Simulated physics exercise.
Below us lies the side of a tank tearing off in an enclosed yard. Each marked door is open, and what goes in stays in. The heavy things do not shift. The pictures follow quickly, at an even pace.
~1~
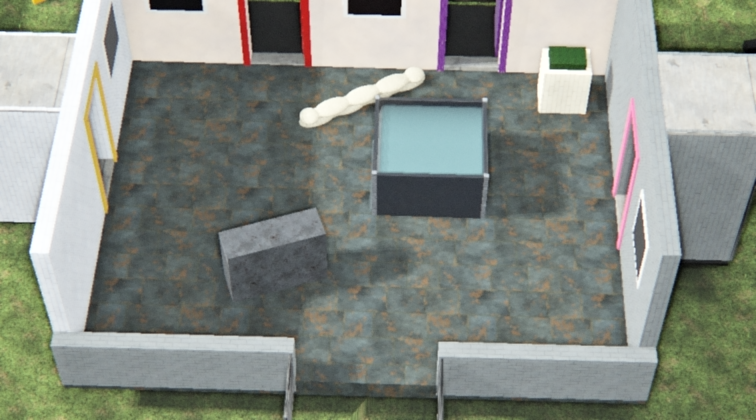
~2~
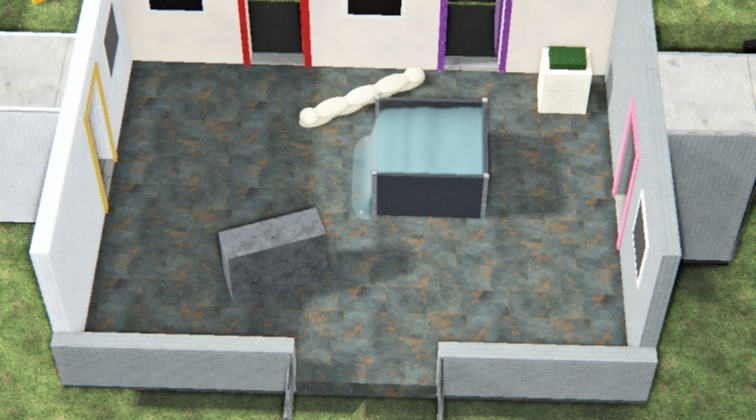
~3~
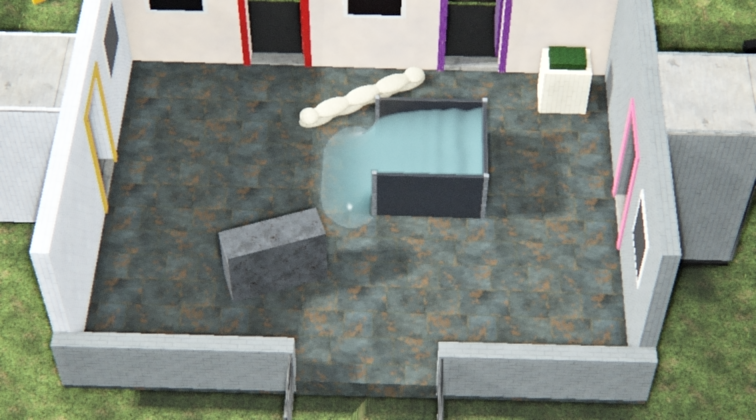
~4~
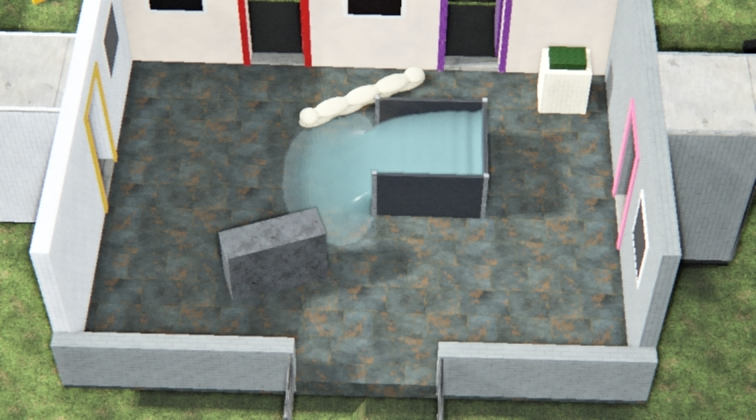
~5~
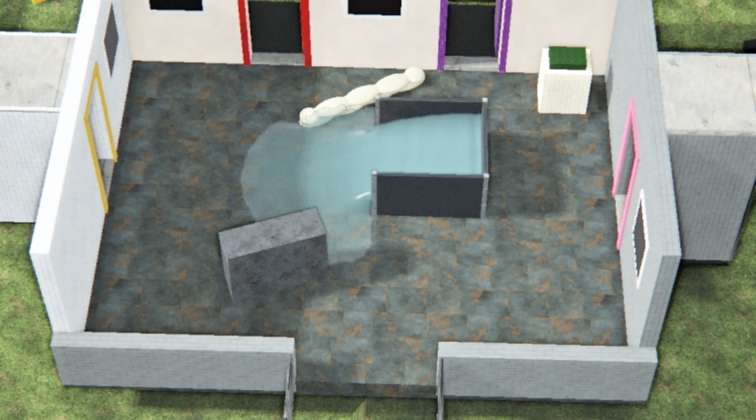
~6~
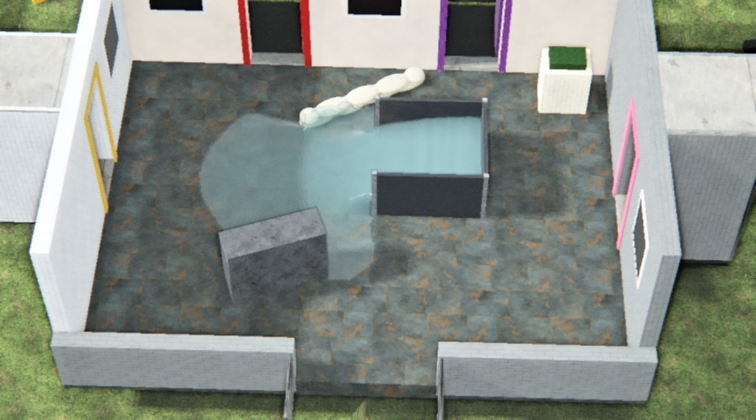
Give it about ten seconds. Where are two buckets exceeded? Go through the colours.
The pink door holds within the limit; the yellow door floods; the purple door holds within the limit; the red door floods.
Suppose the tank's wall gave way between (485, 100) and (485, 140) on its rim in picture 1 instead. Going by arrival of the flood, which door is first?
The door marked pink.
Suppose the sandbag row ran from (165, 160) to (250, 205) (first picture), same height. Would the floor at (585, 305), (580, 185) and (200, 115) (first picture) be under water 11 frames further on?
One after the other: Free of water, free of water, under water.
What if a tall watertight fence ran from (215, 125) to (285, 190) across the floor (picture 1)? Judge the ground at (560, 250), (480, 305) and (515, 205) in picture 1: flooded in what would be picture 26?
In that order: Free of water, free of water, free of water.
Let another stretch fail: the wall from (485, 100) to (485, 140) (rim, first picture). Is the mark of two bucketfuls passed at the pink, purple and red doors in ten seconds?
My reading: Pink lets more in, purple takes less, red holds.
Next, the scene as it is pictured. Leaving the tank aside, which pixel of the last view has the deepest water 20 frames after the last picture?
Close to (80, 359).
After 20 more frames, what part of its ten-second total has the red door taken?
Close to 5 %.
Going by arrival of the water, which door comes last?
The pink door.
A moment on, water covers 35 % of the floor; the pink door not reached, the yellow door over two buckets in, the purple door not reached, the red door not reached.
Next, water covers 40 % of the floor; the pink door not reached, the yellow door far over two buckets in, the purple door not reached, the red door wet at the sill, nothing in.
Then, water covers 50 % of the floor; the pink door not reached, the yellow door far over two buckets in, the purple door wet at the sill, nothing in, the red door under two buckets in.
Later, water covers 75 % of the floor; the pink door not reached, the yellow door far over two buckets in, the purple door wet at the sill, nothing in, the red door under two buckets in.
In the end, water covers 90 % of the floor; the pink door wet at the sill, nothing in, the yellow door far over two buckets in, the purple door wet at the sill, nothing in, the red door over two buckets in.
